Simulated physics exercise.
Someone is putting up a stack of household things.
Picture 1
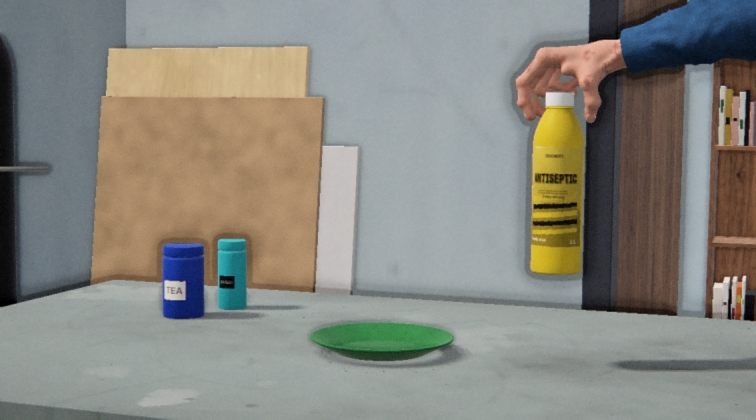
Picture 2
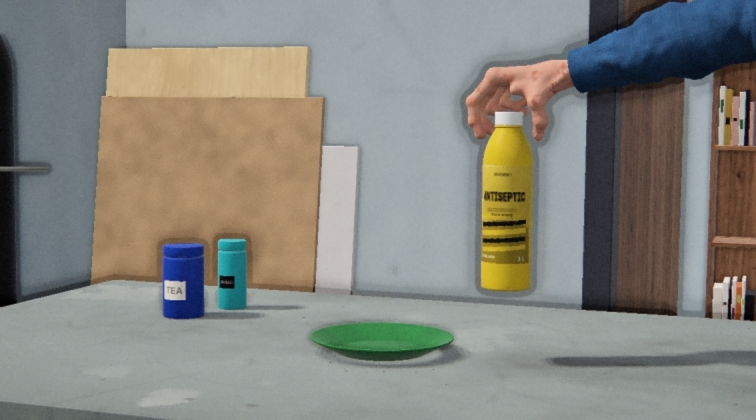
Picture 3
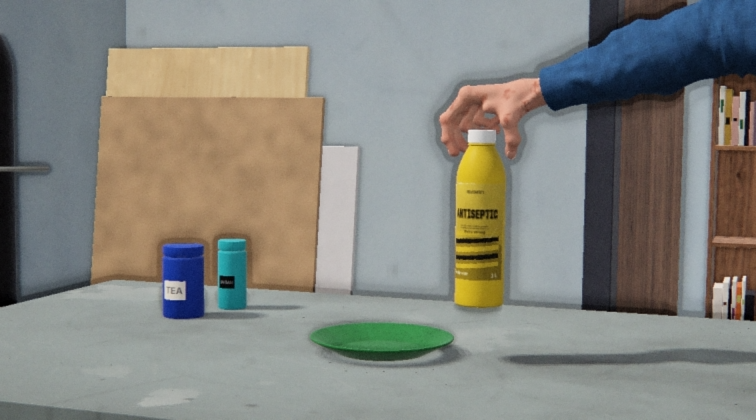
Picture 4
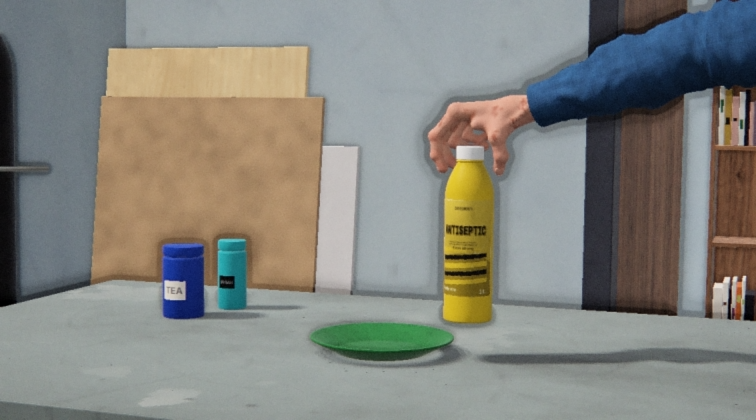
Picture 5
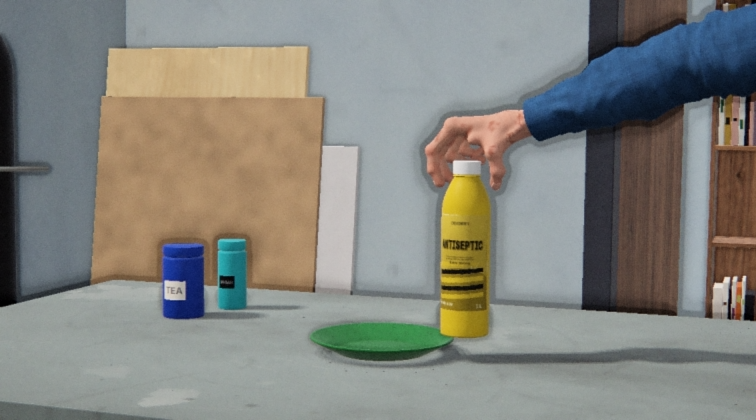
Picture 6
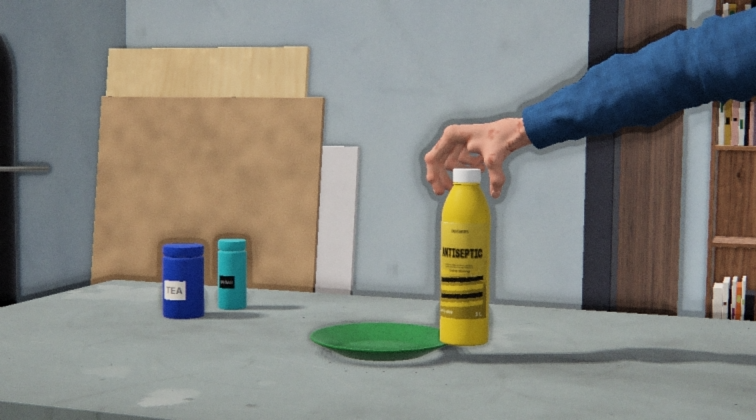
A hand in a blue sleeve reaches in from the right over a grey tabletop, seen from the front and slightly above, with boards leaning on a pale wall behind. A blue jar labelled tea and a turquoise shaker sit at left, and a green plate lies near the middle. Gripping a yellow antiseptic bottle by its cap, the hand moves left and lowers it beside the plate's right edge, slowing, while the view stays still.
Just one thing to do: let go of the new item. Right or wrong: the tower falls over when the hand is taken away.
Right.
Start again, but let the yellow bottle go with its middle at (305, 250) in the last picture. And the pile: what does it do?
After that, the pile falls over.
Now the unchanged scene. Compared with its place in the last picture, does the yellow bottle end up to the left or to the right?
Rightwards.
Then, 0.40 s past the last view, yellow bottle now fallen.
Then, 0.50 s past the last view, things are still on the move.
Then, 0.60 s past the last view, as before.
Then, 2.00 s past the last view, nothing new.
Finally, fallen, yellow bottle; the other 3 still in place. Final places as the last picture's camera would see them, yellow bottle near (591, 347). The pile comes apart.
